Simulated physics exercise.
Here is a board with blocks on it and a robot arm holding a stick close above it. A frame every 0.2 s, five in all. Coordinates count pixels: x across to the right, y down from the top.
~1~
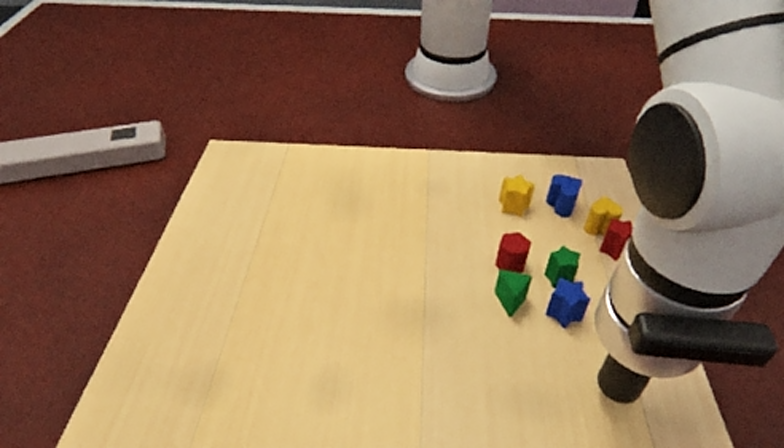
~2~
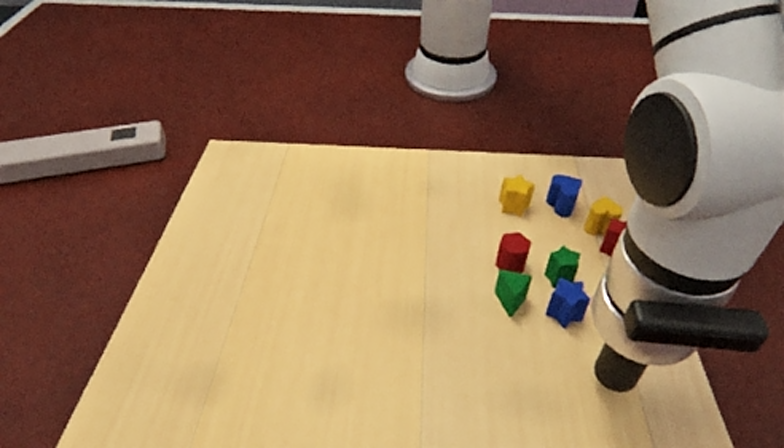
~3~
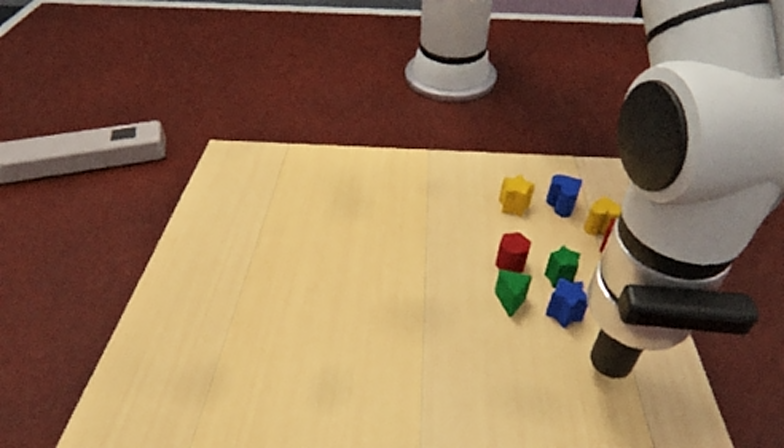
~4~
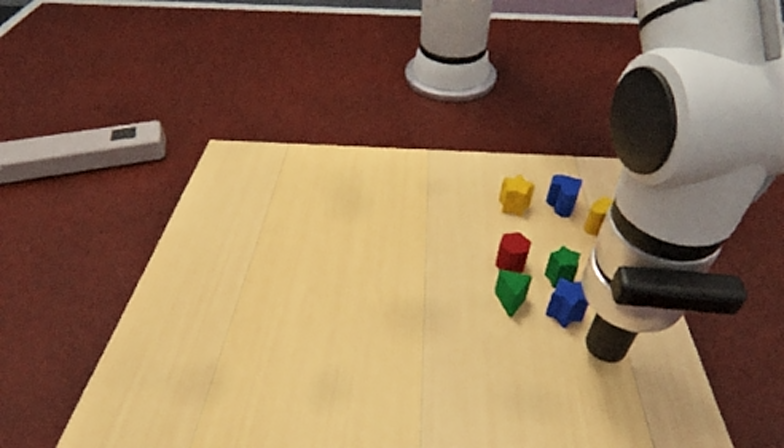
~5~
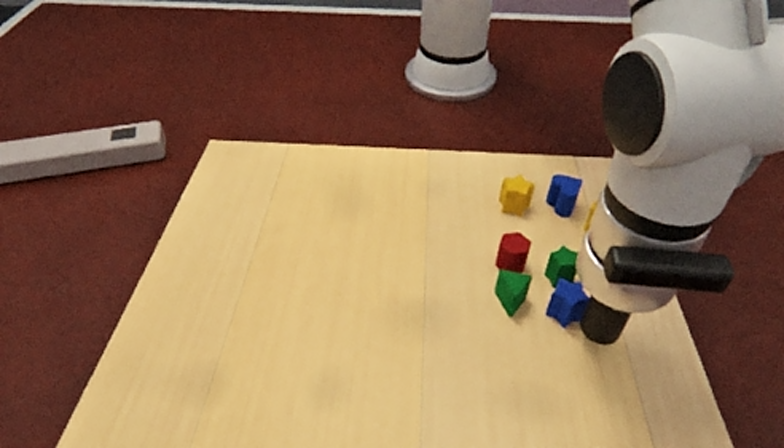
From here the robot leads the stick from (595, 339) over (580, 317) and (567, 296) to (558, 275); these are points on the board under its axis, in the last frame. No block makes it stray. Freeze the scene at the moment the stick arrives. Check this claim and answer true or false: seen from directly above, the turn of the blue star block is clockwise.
The statement is incorrect.
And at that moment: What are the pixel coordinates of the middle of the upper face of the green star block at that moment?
The centre of its top will be at (554, 232).
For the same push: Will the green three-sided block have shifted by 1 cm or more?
No, it doesn't check out.
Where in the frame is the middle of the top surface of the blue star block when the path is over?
Located at (536, 257).
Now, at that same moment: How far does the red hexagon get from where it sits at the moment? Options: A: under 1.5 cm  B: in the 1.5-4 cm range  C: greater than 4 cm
The correct letter is A.
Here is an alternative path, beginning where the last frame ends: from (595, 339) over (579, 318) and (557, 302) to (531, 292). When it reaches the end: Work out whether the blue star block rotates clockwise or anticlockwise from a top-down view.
Bird's-eye view: Counterclockwise.
On the path given first. Halfway along, stick (576, 295); green star block (563, 252), turned 40° clockwise; blue star block (549, 270), turned 35° anticlockwise.
At the end, stick (562, 265); green three-sided block in place; red hexagon (511, 240); green star block (554, 232), turned 60° clockwise; blue star block (536, 257), turned 75° anticlockwise.
